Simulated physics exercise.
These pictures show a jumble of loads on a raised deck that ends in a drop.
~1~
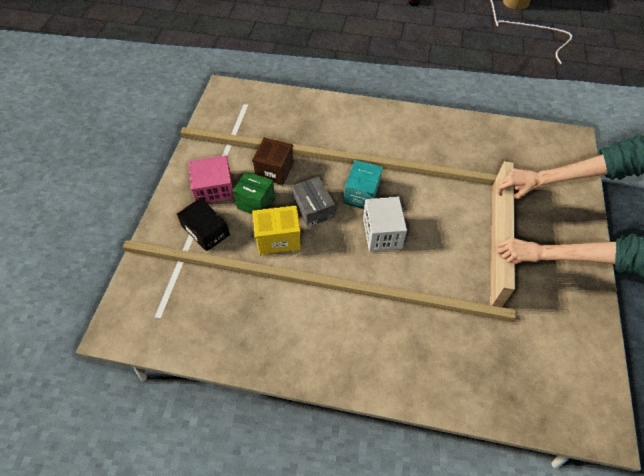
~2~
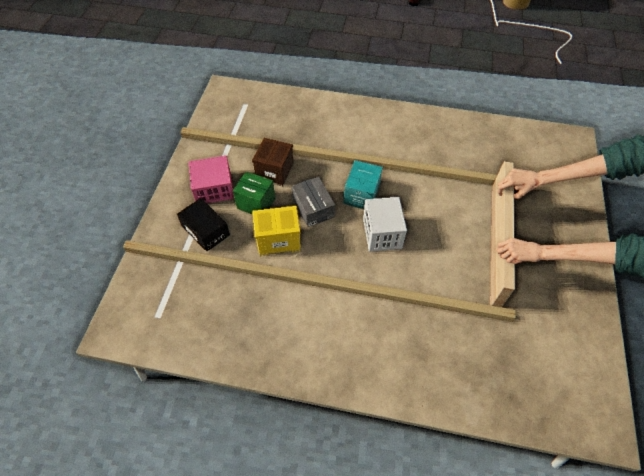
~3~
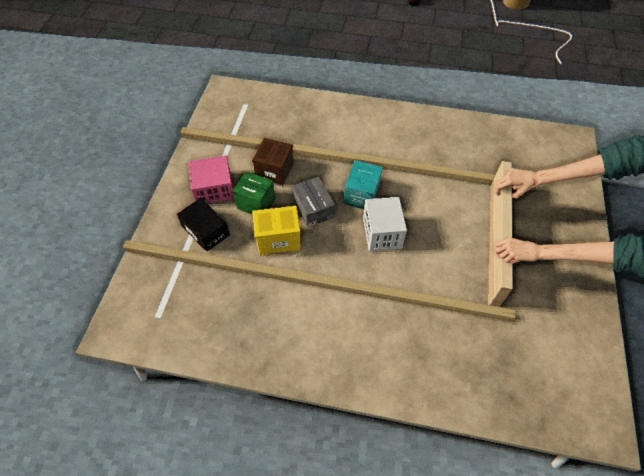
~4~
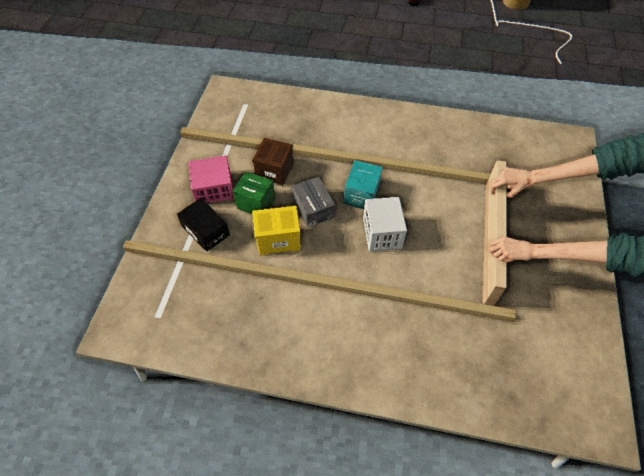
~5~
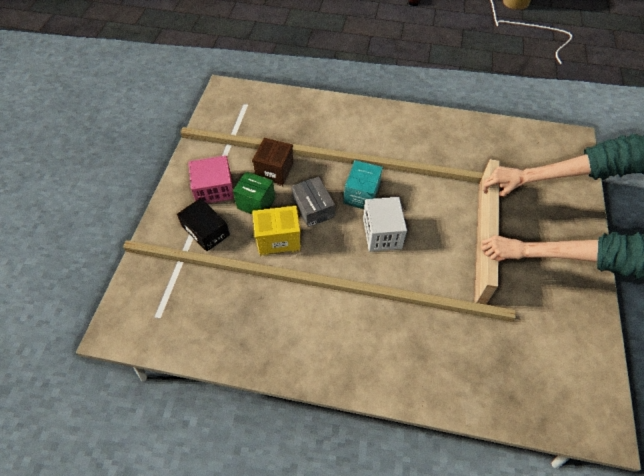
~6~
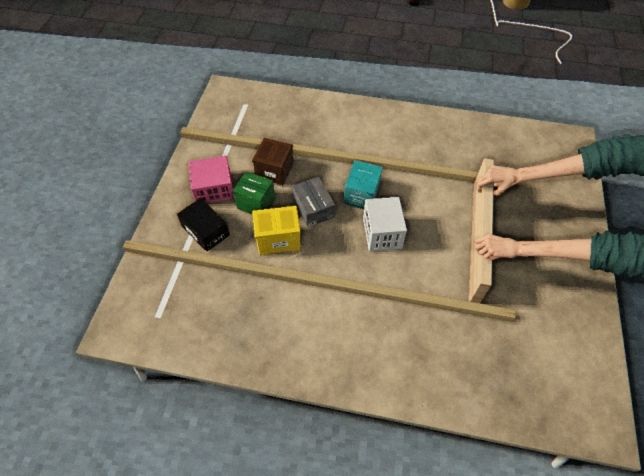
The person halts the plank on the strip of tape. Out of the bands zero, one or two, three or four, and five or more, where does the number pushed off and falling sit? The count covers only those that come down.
Seems the ones that don't stay up number one or at most two, for sure.
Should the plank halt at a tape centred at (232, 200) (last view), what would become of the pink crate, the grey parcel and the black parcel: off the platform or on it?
The pink crate is gone; the grey parcel keeps its place; and the black parcel keeps its place.
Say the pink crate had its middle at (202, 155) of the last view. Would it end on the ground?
Put there, it simply leaves the top.
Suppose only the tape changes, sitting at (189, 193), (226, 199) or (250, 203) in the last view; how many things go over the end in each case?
Those tries give 5, 2 and 1.
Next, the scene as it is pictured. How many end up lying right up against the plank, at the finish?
That comes to 3.
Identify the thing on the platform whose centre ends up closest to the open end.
Foremost is the black parcel.
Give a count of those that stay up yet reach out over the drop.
The number would be 3.
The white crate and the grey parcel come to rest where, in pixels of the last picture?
Near (189, 188) and (166, 176).
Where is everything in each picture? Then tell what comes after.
Pink crate (212, 180); black parcel (204, 225); green parcel (255, 195); plank (502, 232); tape (208, 196), in the first picture.
Black parcel (204, 225); turquoise box (363, 186), in the second picture.
Green parcel (255, 195); plank (500, 232), in the third picture.
Pink crate (212, 180); brown tote (274, 162), in the fourth picture.
Black parcel (204, 225); white crate (384, 225), in the fifth picture.
Pink crate (212, 180); black parcel (204, 225); green parcel (255, 195); plank (482, 229); tape (208, 196), in the sixth picture.
Early on, none off yet; pink crate at rest near (212, 180); black parcel at rest near (204, 225); green parcel at rest near (255, 195).
Finally, the number that fall off is one or two; lost, green parcel and pink crate.
